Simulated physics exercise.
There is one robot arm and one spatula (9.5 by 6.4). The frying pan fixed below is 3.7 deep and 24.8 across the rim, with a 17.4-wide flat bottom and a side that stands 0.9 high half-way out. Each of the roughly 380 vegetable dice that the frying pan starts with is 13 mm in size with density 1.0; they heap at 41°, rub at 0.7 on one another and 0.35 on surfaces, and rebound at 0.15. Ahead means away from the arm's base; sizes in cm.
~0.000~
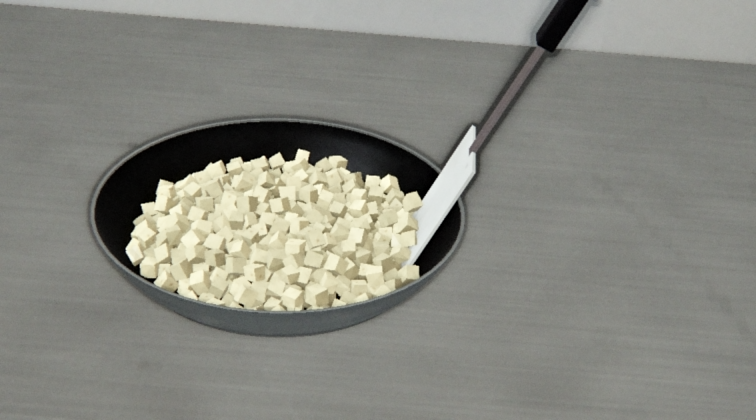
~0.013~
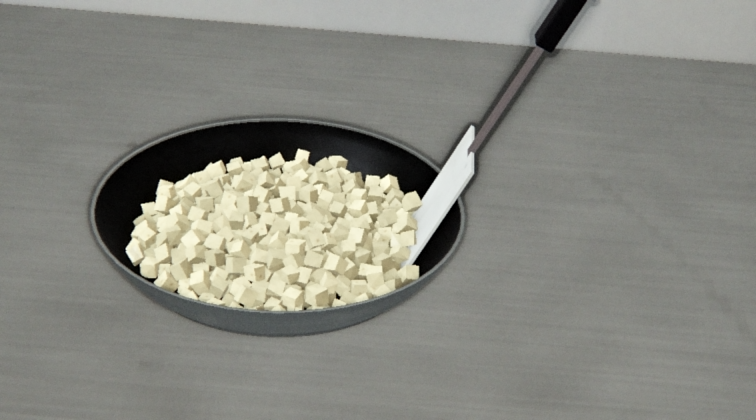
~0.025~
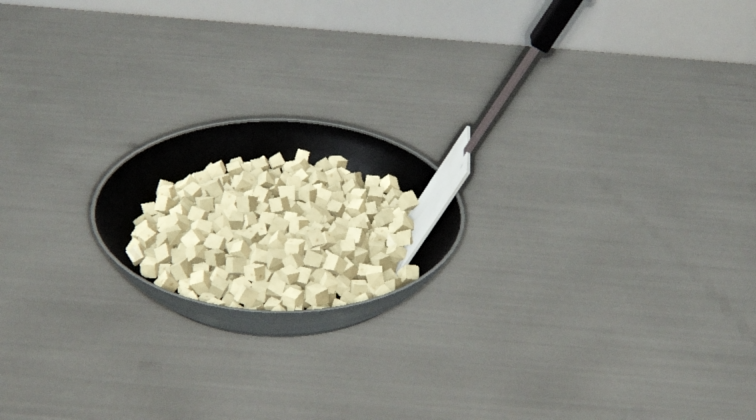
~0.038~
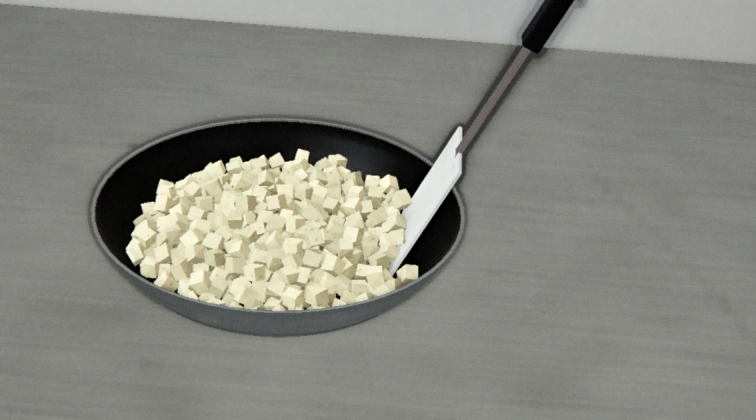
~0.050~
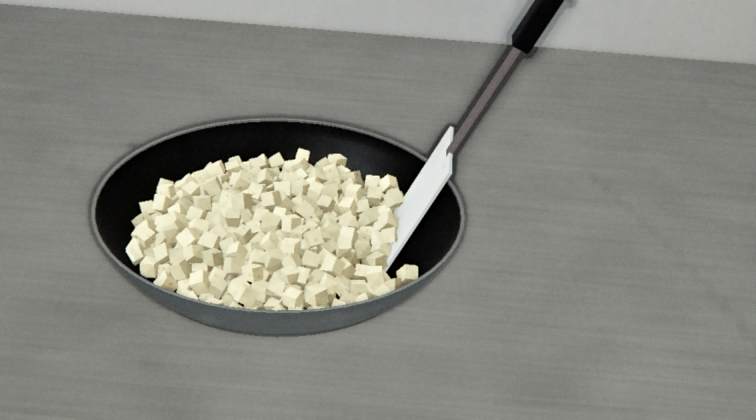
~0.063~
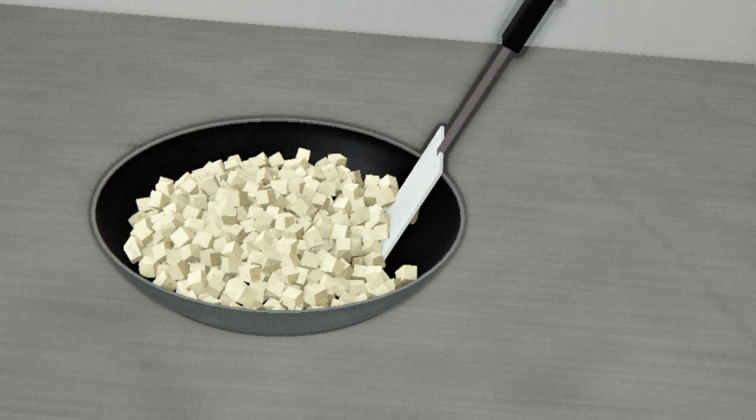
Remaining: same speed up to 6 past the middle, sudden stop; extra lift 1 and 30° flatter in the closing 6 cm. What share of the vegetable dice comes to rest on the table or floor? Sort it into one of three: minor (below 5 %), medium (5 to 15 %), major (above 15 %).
Medium, 5 to 15 %.
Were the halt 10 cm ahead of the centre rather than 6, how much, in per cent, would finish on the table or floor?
Then around 25 per cent.
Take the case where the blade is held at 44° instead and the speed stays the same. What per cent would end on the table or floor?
In that case some 5 per cent.
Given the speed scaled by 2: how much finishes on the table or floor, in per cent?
Roughly 10 percent ends on the table or floor.
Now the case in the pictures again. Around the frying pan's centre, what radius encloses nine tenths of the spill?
It comes out at close to 20 centimetres.
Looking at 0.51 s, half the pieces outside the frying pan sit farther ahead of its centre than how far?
The distance is about 14 cm.
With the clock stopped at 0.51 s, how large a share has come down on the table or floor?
Around 8 %.
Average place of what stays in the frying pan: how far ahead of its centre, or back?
It sits some 4.0 centimetres ahead of centre.
By 0.16 s, sloping 65°, highest piece 5 above the table; 379 in the frying pan.
By 0.26 s, sloping 51°, highest piece 7 above the table; 366 in the frying pan, 1 on the table or floor, 12 on the blade or in flight.
By 0.51 s, sloping 35°, highest piece 6 above the table; 350 in the frying pan, 28 on the table or floor, 1 on the blade or in flight.
By 1.56 s, sloping 35°, highest piece 6 above the table; 350 in the frying pan, 29 on the table or floor.
Final count, 350 in the frying pan, 29 on the table or floor. That is 8 % on the table or floor.
